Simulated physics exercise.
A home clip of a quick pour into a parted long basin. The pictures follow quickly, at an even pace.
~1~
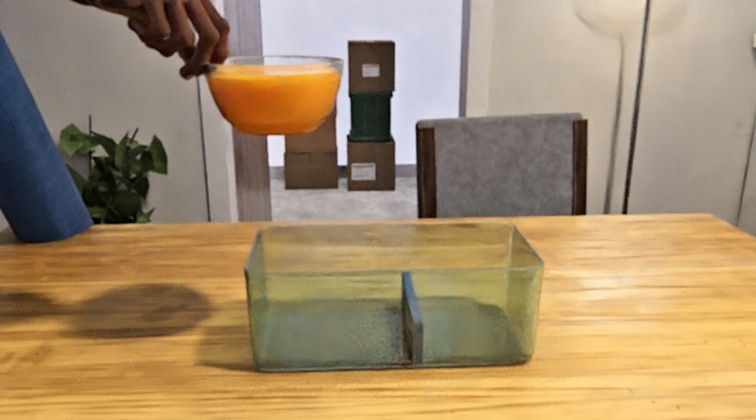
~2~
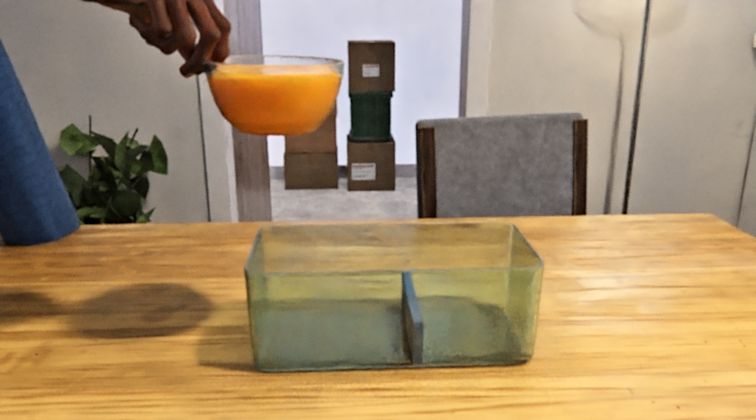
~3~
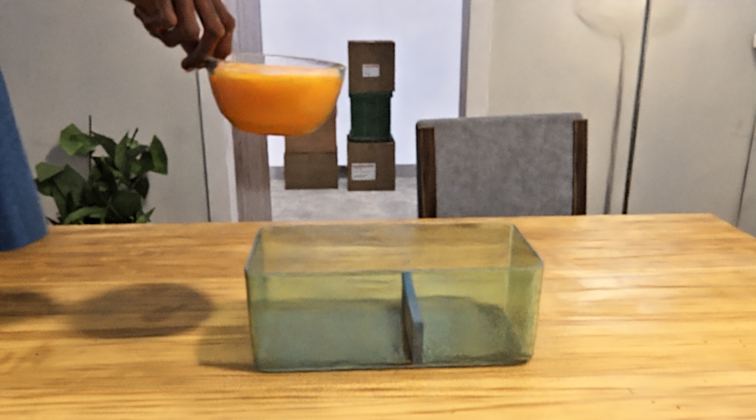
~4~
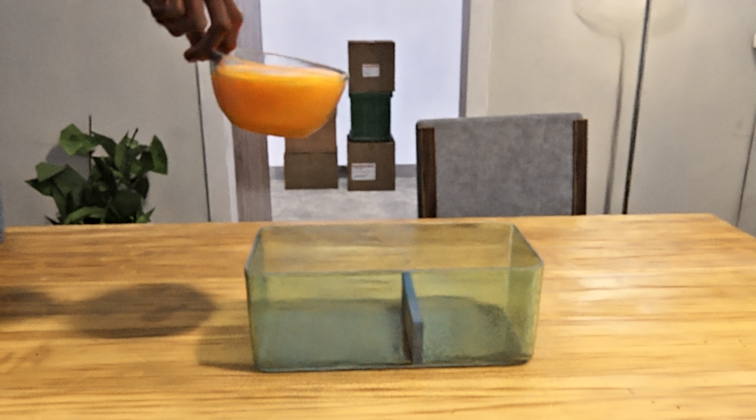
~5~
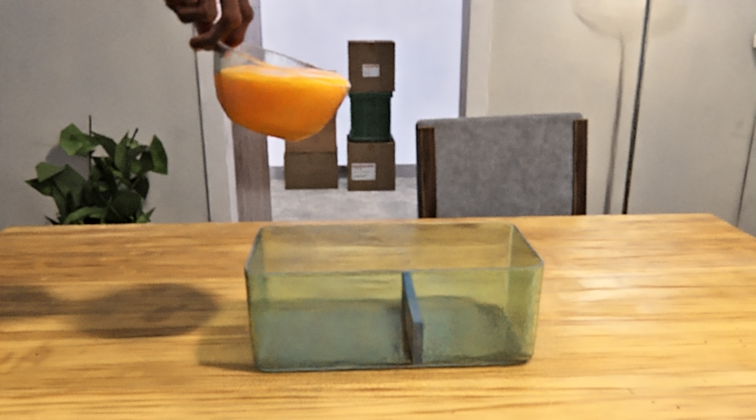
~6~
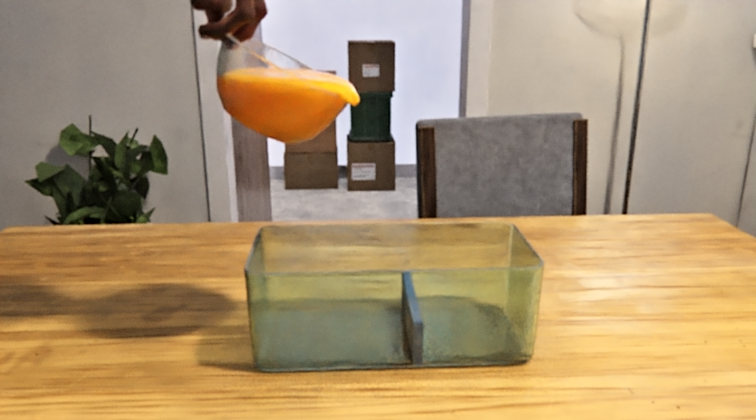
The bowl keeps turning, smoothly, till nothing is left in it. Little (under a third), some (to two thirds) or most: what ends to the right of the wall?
The share right of the wall is from a third to two thirds.
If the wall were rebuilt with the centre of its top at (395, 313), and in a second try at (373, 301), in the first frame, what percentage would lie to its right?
About 60 and 85 per cent.
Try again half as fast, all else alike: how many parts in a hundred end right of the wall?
Roughly 55 in a hundred.
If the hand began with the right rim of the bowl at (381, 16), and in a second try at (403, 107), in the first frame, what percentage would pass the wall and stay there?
Roughly 85 per cent, and 90 per cent.
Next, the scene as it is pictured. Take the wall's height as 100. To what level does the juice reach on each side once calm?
Left: 30 %. Right: 30 %.
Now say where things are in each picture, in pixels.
It leans 0°; its right rim is at (343, 62); the juice meets the walls at (211, 71) and (340, 71); the long basin's rim runs from (253, 249) to (527, 243); the wall's top is at (412, 297), in the first frame.
It leans 1°; its right rim is at (343, 64); the juice meets the walls at (211, 71) and (341, 71), in the second frame.
It leans 5°; its right rim is at (345, 68); the juice meets the walls at (212, 69) and (342, 73), in the third frame.
It leans 11°; its right rim is at (347, 76); the juice meets the walls at (216, 68) and (344, 76), in the fourth frame.
It leans 19°; its right rim is at (349, 87); the juice meets the walls at (219, 70) and (349, 82); 1 per cent is over the edge, in the fifth frame.
It leans 29°; its right rim is at (349, 99); the juice meets the walls at (221, 73) and (348, 91); 6 per cent is over the edge, in the sixth frame.
A moment on, the bowl is tipped on its side and 26 per cent is still to pour, 8 is left of the wall and 17 right of it.
Next, the bowl is tipped on its side and 3 per cent is still to pour, 44 is left of the wall and 43 right of it.
Then the bowl is tipped on its side and 0 per cent is still to pour, 55 is left of the wall and 42 right of it.
Later the bowl is tipped on its side and 0 per cent is still to pour, 56 is left of the wall and 42 right of it.
Finally, 56 per cent lies left of the wall, 42 right of it and 2 outside.
